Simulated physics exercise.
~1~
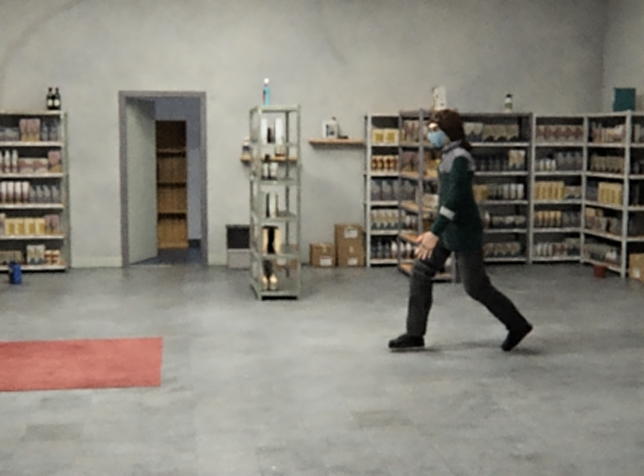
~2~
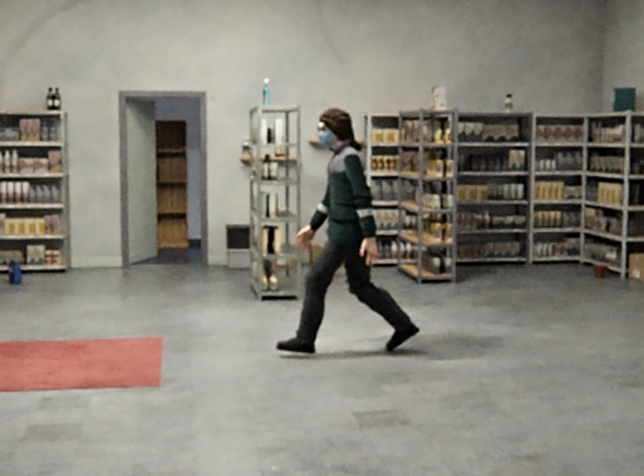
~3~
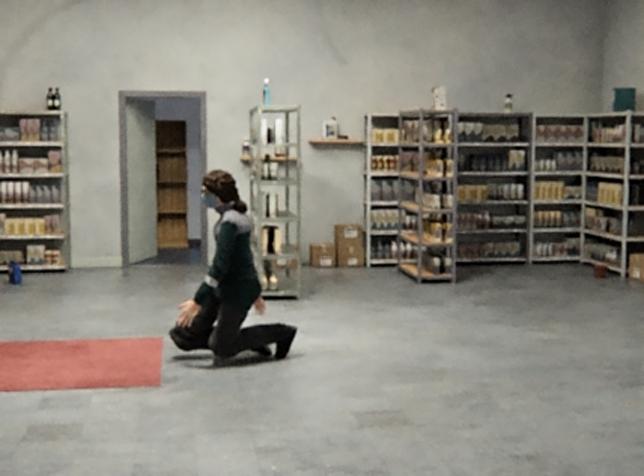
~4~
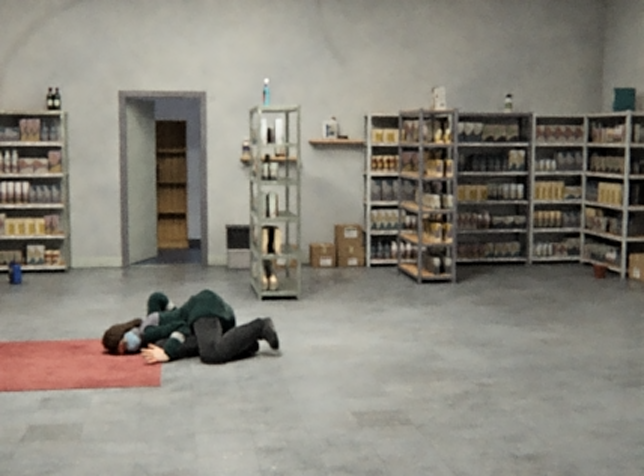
A person with brown hair, a pale blue face mask, a dark green top and dark trousers strides from right to left across a grey storeroom, seen side-on from a fixed viewpoint. Shelves of bottles and cartons line the pale back wall, a doorway stands open at left, and a red mat lies on the floor at lower left. Nearing the mat, the walker drops to the knees, arms low. The body then pitches forward and ends lying on the floor, head over the mat's near edge, with chest, hips and legs short of it.
